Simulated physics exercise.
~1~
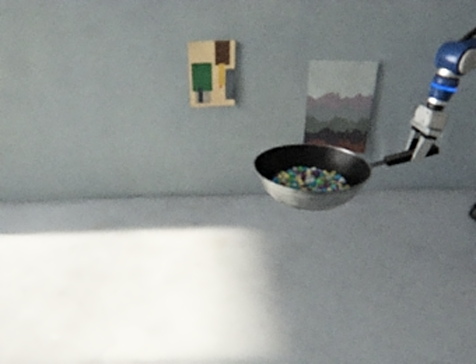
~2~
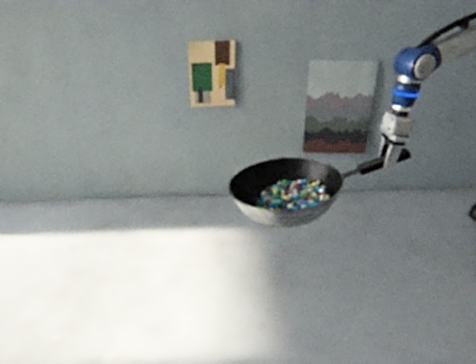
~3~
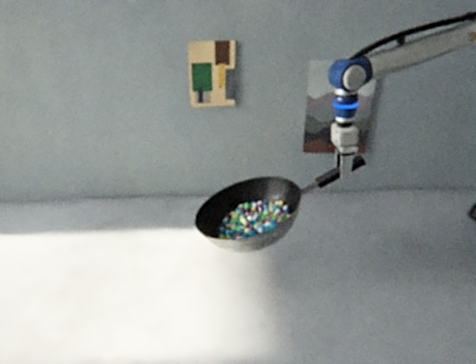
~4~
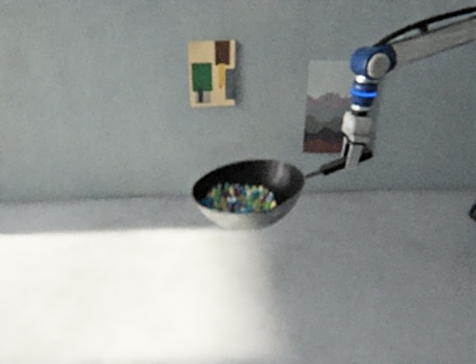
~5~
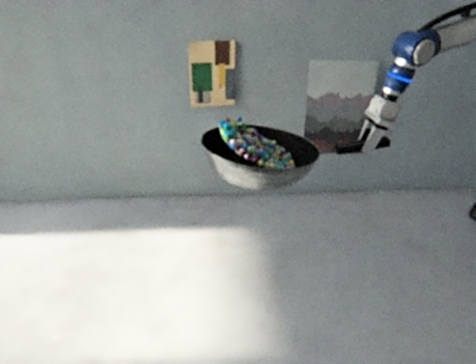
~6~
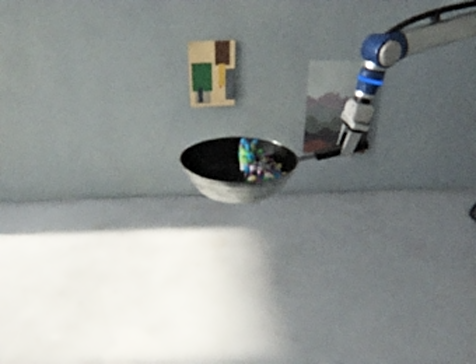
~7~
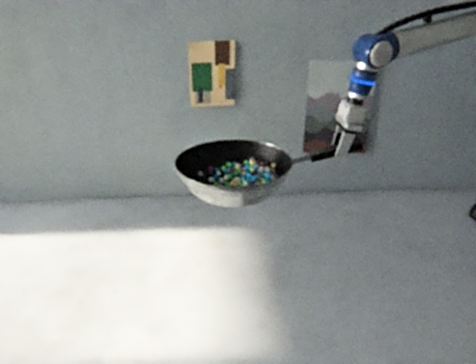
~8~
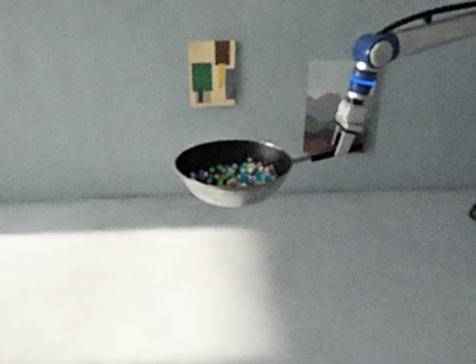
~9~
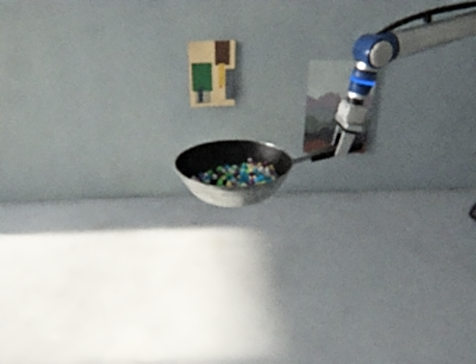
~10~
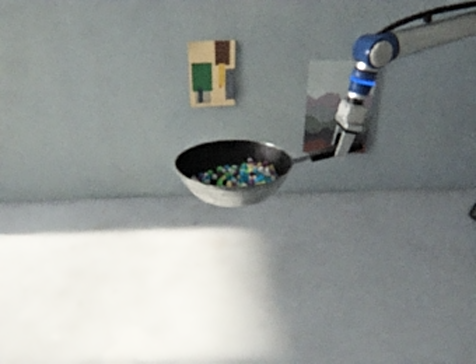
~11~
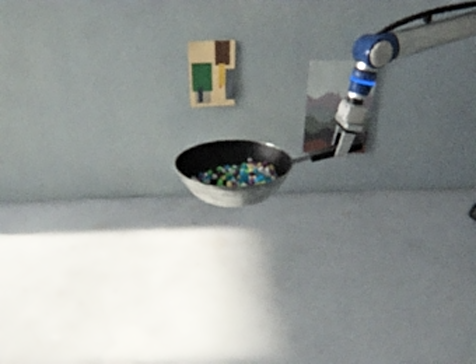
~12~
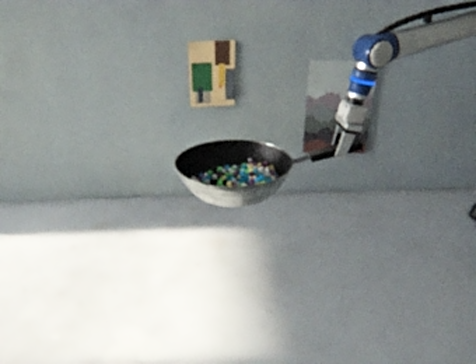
A robot arm swings a pan of colourful sweets left, tosses them, and holds it still.
